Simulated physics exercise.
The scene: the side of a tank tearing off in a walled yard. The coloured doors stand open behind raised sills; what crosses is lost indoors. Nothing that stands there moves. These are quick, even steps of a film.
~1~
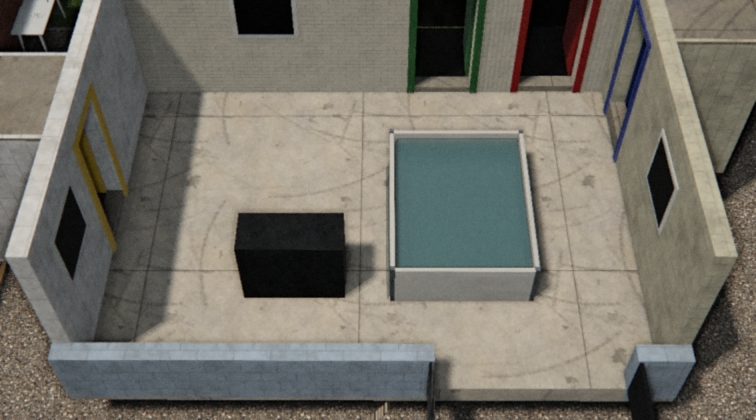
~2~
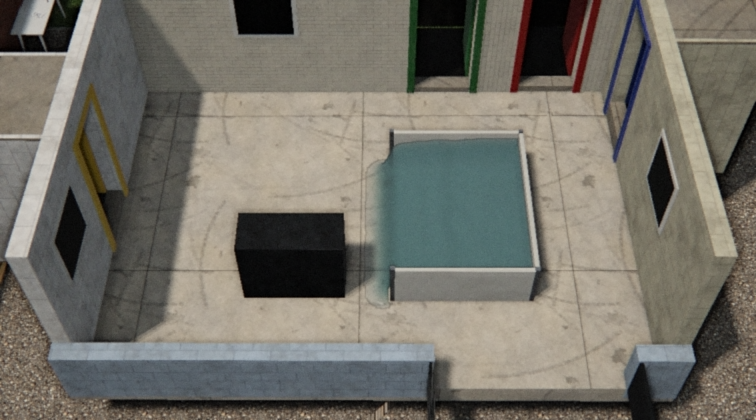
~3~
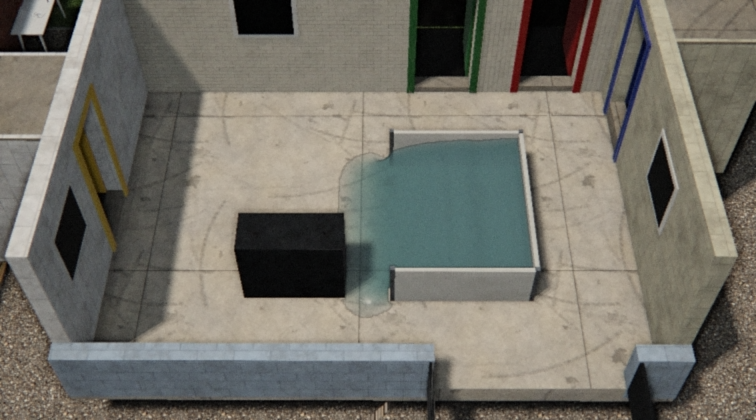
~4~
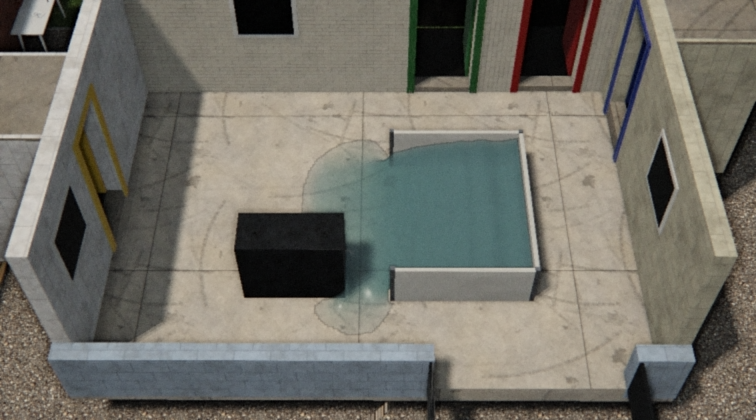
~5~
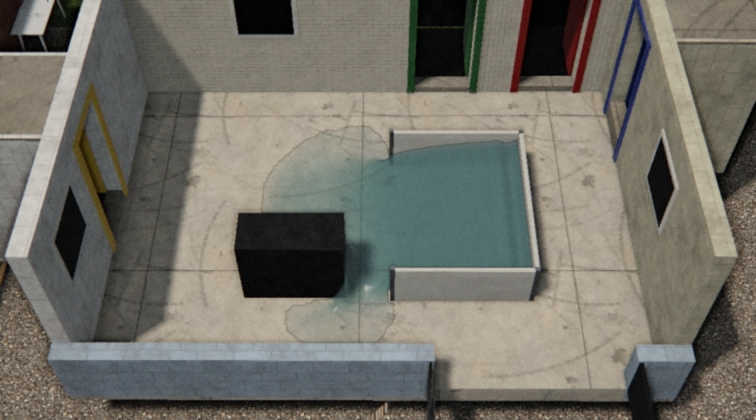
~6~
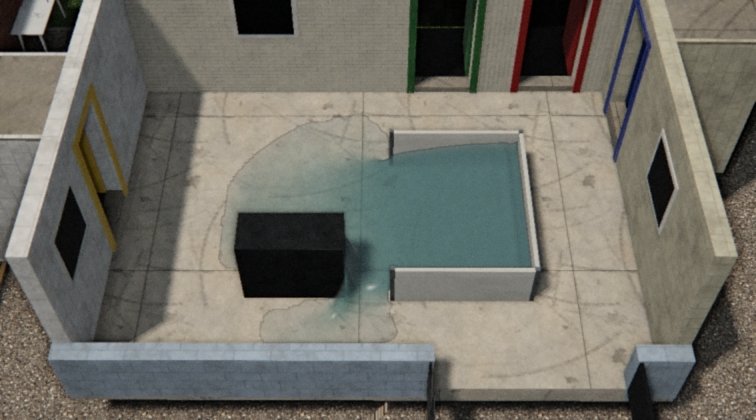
Water in a pale tank poured out through its open left side into a walled yard, spread across the floor toward the black block, and then flowed around both ends of it.
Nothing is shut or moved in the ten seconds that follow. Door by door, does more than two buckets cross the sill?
The blue door admits no more than that; the green door admits no more than that; the red door admits no more than that; the yellow door lets in a lot.
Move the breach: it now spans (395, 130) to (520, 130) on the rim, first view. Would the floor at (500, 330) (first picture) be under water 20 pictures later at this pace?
Answer: Not flooded.
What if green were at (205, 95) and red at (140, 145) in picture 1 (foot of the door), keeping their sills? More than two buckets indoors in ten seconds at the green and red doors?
The green one lets more in, the red one takes more.
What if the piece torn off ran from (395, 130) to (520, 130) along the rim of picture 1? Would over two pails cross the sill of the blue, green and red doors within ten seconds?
My reading: Blue is under; green passes that mark; red is over.
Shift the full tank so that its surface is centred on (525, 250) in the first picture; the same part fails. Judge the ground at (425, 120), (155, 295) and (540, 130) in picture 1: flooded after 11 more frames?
As listed: Clear, under water, free of water.
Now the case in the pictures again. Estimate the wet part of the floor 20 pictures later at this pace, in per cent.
About 65 per cent.
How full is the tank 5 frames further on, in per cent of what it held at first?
I make it 46 per cent.
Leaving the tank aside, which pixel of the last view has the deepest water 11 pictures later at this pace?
Near (148, 96).
A moment on, water covers 45 % of the floor; the blue door not reached, the green door not reached, the red door not reached, the yellow door under two buckets in.
Next, water covers 55 % of the floor; the blue door not reached, the green door not reached, the red door not reached, the yellow door far over two buckets in.
Then, water covers 65 % of the floor; the blue door not reached, the green door not reached, the red door not reached, the yellow door far over two buckets in.
Later, water covers 80 % of the floor; the blue door not reached, the green door wet at the sill, nothing in, the red door not reached, the yellow door far over two buckets in.
In the end, water covers 95 % of the floor; the blue door wet at the sill, nothing in, the green door wet at the sill, nothing in, the red door wet at the sill, nothing in, the yellow door far over two buckets in.
